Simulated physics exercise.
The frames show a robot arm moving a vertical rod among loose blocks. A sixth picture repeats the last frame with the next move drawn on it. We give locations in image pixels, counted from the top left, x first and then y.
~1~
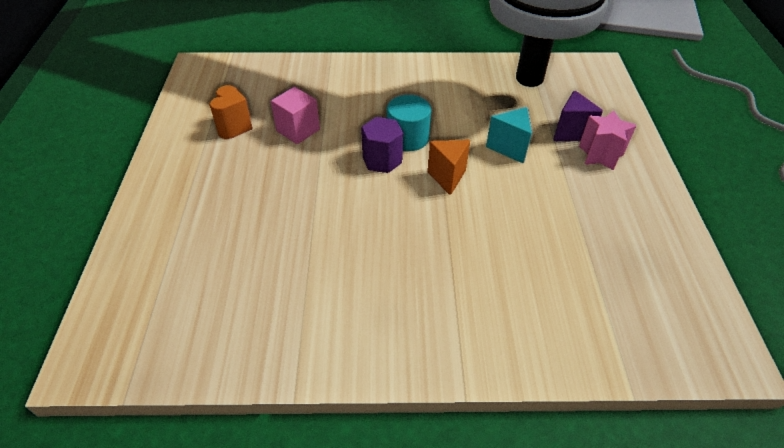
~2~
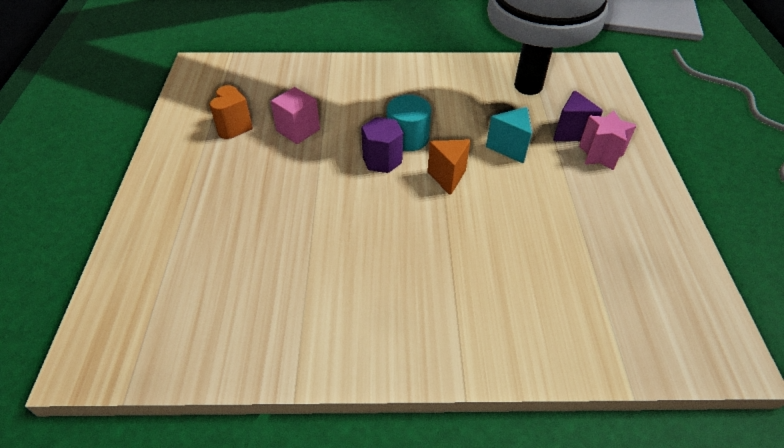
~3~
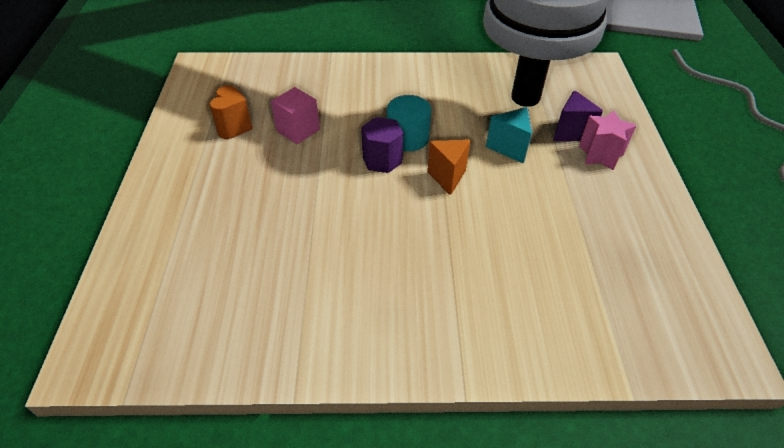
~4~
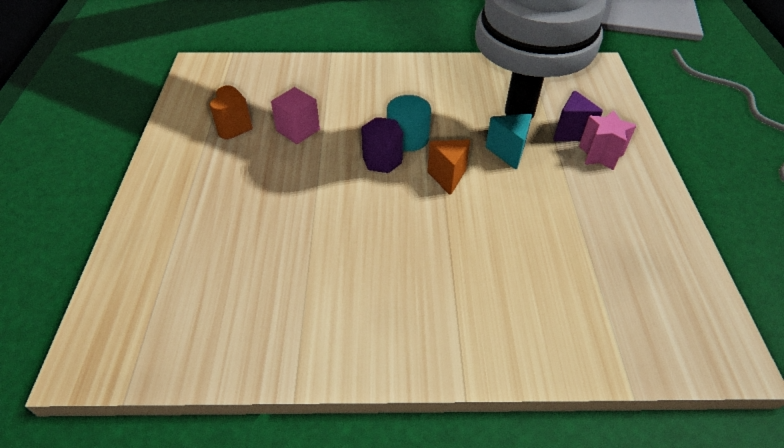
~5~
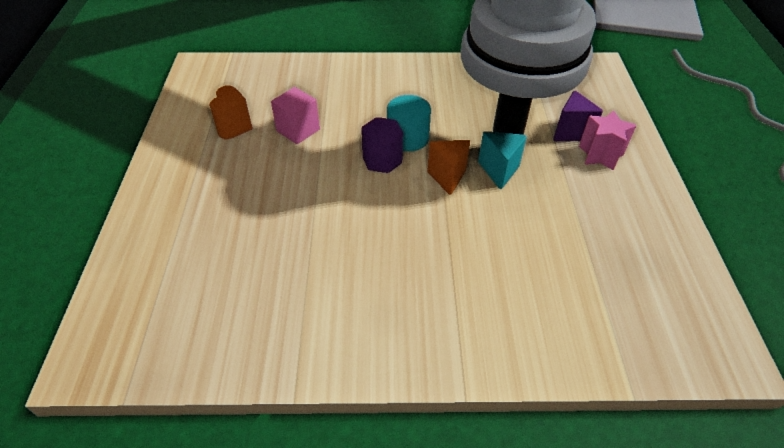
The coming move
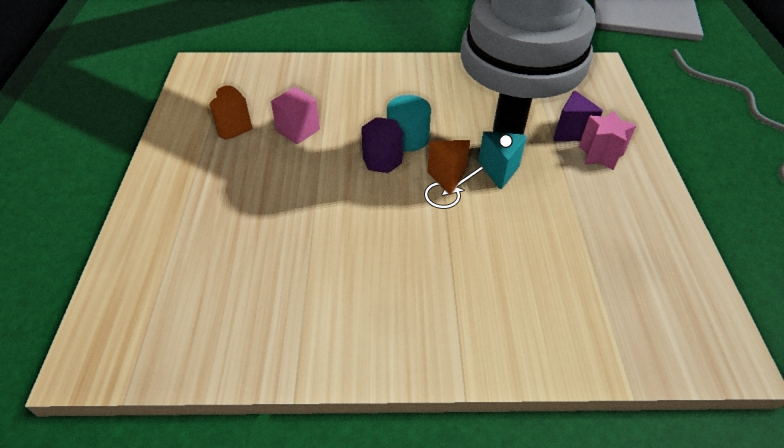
A robot arm with a vertical black rod hangs over the far side of a pale wooden board on green cloth, seen from above at an angle. An orange heart-like block and pink block sit left, purple, turquoise and orange ones mid-board, others right. The rod moves nearer and slightly left, pushing the turquoise triangular block toward the orange triangular one, while the camera stays still.
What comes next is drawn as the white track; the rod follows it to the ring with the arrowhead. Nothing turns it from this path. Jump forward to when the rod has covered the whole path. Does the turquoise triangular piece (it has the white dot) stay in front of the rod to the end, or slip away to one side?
At that point it is off to one side or behind.
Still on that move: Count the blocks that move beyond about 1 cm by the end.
There will be two blocks displaced.
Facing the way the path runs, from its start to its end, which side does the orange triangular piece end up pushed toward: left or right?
Right side.
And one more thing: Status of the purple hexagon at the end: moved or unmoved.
Answer: Unmoved.
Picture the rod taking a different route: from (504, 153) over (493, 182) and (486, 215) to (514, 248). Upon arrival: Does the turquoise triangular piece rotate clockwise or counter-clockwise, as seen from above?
I'd predict that, seen from above, the turquoise triangular piece rotates clockwise.
Path on the board, from (504, 153) directly to (442, 195); the dot is on the turquoise triangular piece.
On the path given first. Halfway along, rod at (477, 154); orange triangular piece at (446, 149); turquoise triangular piece at (492, 163), turned 35° anticlockwise.
At the end, rod at (445, 176); purple hexagon in place; orange triangular piece at (417, 156); turquoise triangular piece at (490, 167), turned 50° anticlockwise.
